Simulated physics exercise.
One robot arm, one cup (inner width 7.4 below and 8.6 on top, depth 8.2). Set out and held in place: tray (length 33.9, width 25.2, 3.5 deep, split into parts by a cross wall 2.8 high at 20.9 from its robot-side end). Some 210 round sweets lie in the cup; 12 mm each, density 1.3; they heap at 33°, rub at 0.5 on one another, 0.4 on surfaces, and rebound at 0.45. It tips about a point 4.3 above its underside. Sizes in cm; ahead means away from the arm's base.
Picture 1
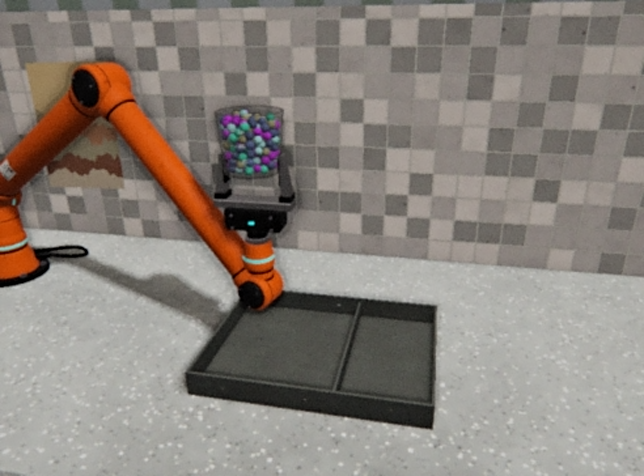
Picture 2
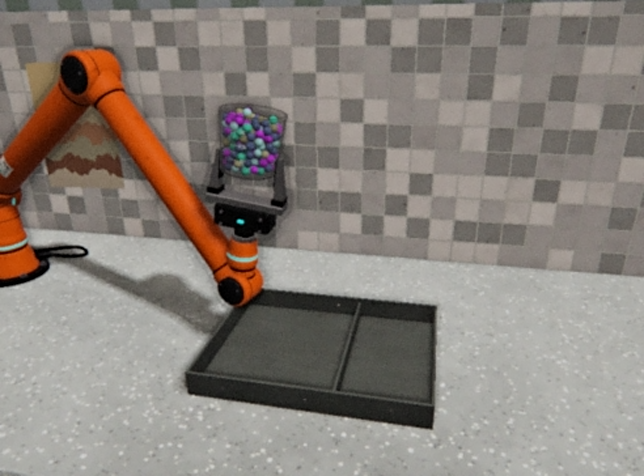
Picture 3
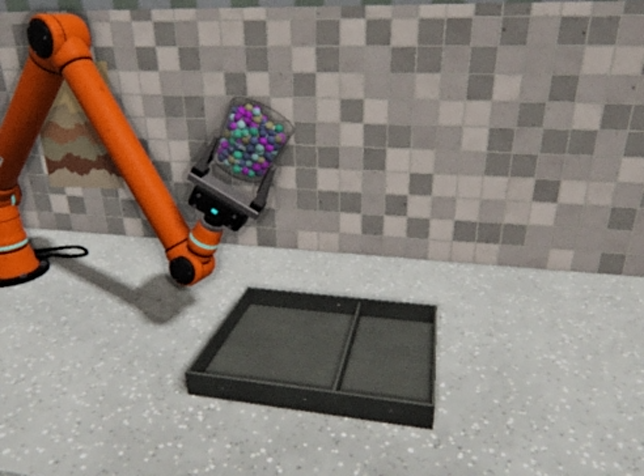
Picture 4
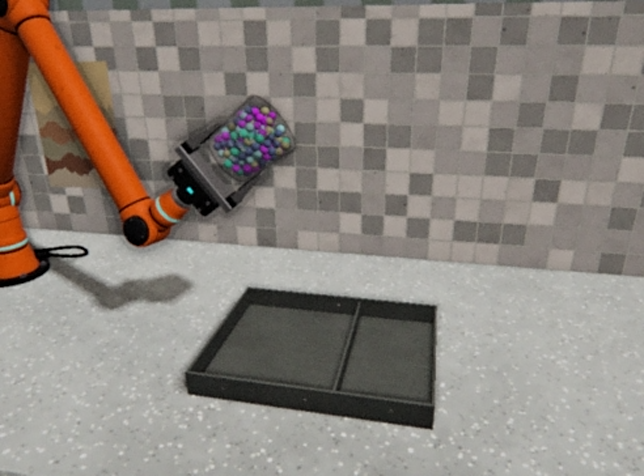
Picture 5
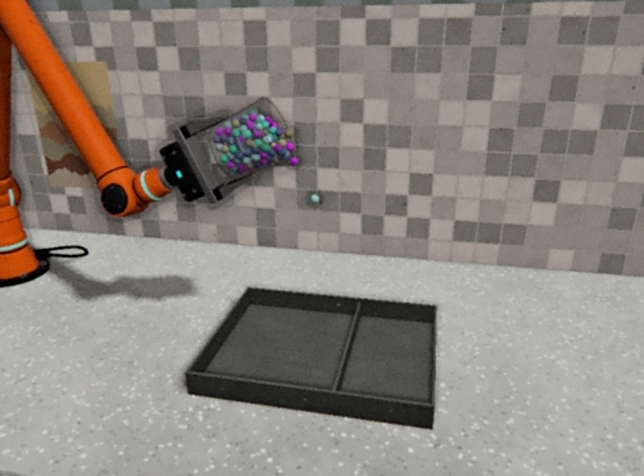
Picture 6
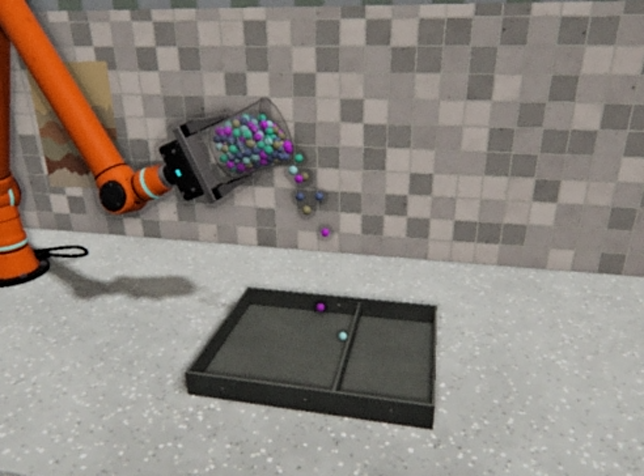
On a speckled counter by a tiled wall, an orange robot arm tilted a clear cup of colourful little balls to the right, and a few dropped out toward the divided dark tray below.
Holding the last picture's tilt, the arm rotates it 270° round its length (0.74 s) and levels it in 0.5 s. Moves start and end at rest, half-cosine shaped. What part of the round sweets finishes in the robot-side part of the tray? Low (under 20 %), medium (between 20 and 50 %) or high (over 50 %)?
Answer: Low; under 20 % of the round sweets finish in the robot-side part of the tray.
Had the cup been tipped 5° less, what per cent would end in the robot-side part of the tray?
In that case some 5 per cent.
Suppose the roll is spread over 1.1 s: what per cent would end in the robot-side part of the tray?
Then about 20 per cent.
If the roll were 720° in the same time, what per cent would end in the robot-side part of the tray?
Then about 10 per cent.
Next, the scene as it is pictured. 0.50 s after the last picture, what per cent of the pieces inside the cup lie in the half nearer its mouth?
About 45 per cent.
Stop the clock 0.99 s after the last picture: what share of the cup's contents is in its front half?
About 45 per cent.
Then, 0.50 s later, tipped 67°, highest piece 38 above the table; 189 in the cup, 12 in the robot-side part, 3 in the far-side part, 1 on the table or floor, 7 in flight or on a rim.
Then, 0.99 s later, tipped 33°, highest piece 37 above the table; 178 in the cup, 25 in the robot-side part, 6 in the far-side part, 2 on the table or floor, 1 in flight or on a rim.
Then, 1.44 s later, upright, highest piece 38 above the table; 178 in the cup, 26 in the robot-side part, 6 in the far-side part, 2 on the table or floor.
Then, 2.14 s later, upright, highest piece 38 above the table; 178 in the cup, 26 in the robot-side part, 6 in the far-side part, 2 on the table or floor.
At rest, 178 in the cup, 26 in the robot-side part, 6 in the far-side part, 2 on the table or floor. That is 12 % in the robot-side part of the tray.
